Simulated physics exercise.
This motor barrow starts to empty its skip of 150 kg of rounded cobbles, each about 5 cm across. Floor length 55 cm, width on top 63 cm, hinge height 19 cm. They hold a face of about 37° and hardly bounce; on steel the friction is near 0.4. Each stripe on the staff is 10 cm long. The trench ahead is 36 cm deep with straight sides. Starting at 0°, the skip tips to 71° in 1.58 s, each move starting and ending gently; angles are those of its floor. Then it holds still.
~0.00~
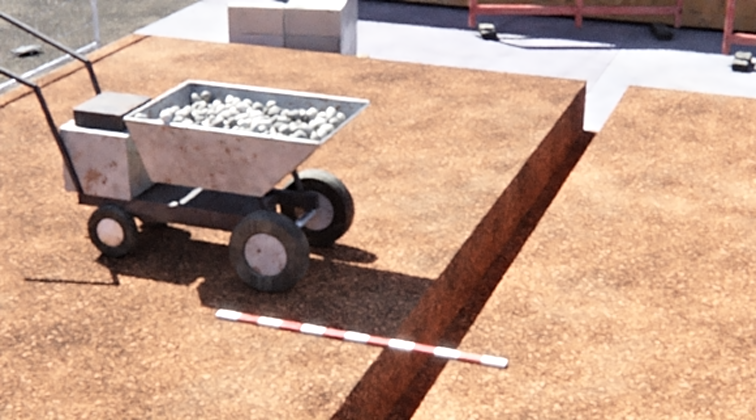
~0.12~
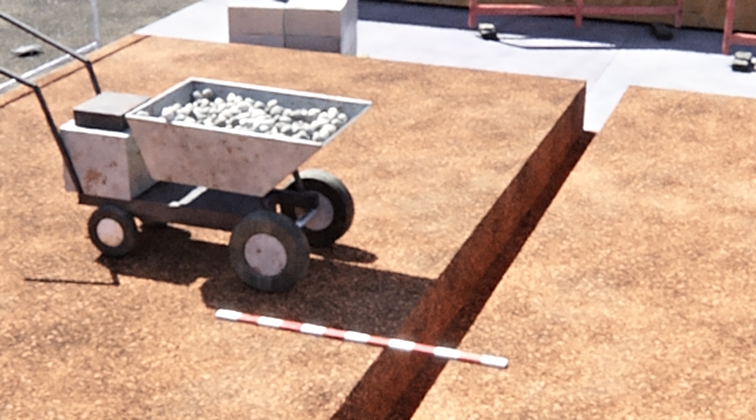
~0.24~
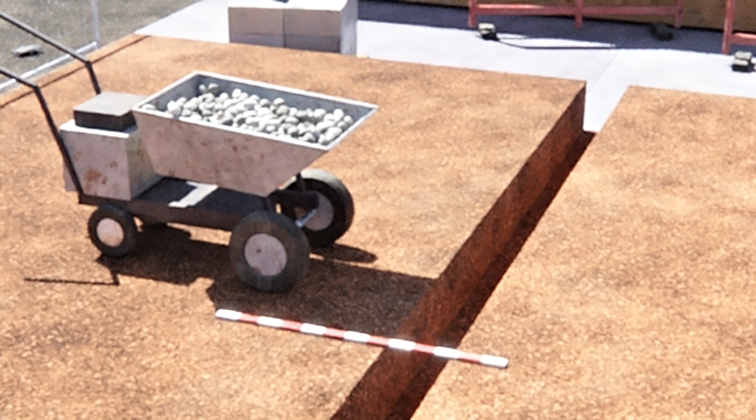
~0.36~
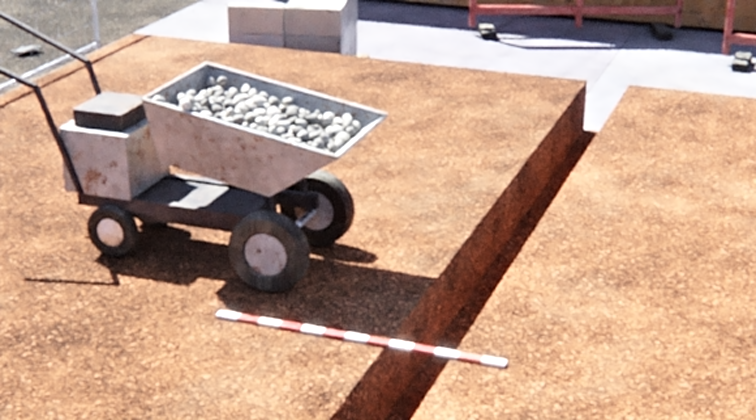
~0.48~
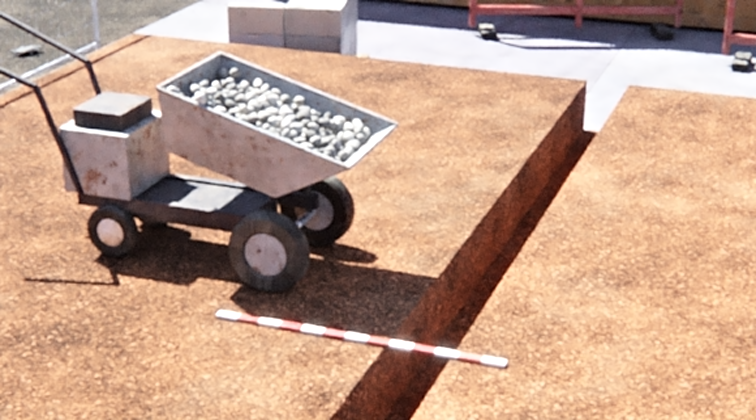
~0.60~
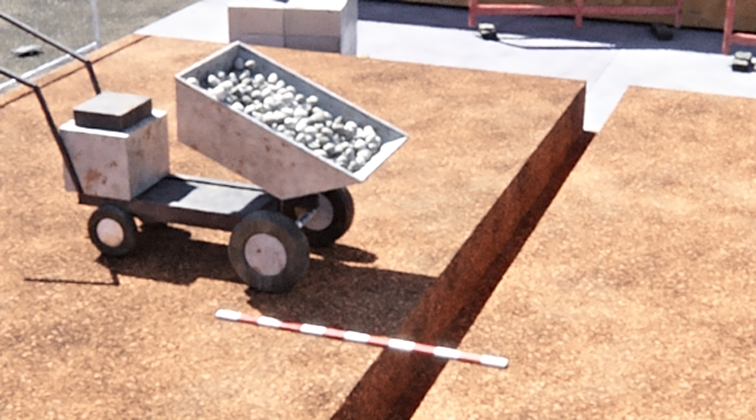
The grey skip of a small motor barrow, loaded with rounded pale cobbles, sits almost level on reddish-brown ground, then its left end begins to rise. It tilts steadily steeper toward the trench at right, the stones shifting toward its lower right end, while the wheels and the red-and-white staff stay still.
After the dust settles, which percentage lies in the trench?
Close to 98 in a hundred.
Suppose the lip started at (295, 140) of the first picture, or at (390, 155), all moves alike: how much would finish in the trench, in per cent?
First some 80, then 10 per cent.
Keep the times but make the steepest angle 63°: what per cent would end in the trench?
In that case some 95 per cent.
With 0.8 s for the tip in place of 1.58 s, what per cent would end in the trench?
In that case some 90 per cent.
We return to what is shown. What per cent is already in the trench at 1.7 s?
Some 60 per cent.
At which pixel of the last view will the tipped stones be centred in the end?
Their middle is at about (458, 340).
After 1.2 s the floor is at 60°; 99 % in the skip, 1 % short of the trench, 1 % in the trench; the foremost stones are at (428, 243).
After 1.7 s the floor is at 71°; 36 % in the skip, 1 % short of the trench, 61 % in the trench, 1 % past the trench; the foremost stones are at (516, 300).
After 2.0 s the floor is at 71°; 8 % in the skip, 1 % short of the trench, 89 % in the trench, 2 % past the trench; the foremost stones are at (568, 316).
After 4.0 s the floor is at 71°; 0 % in the skip, 98 % in the trench, 2 % past the trench; the foremost stones are at (591, 318).
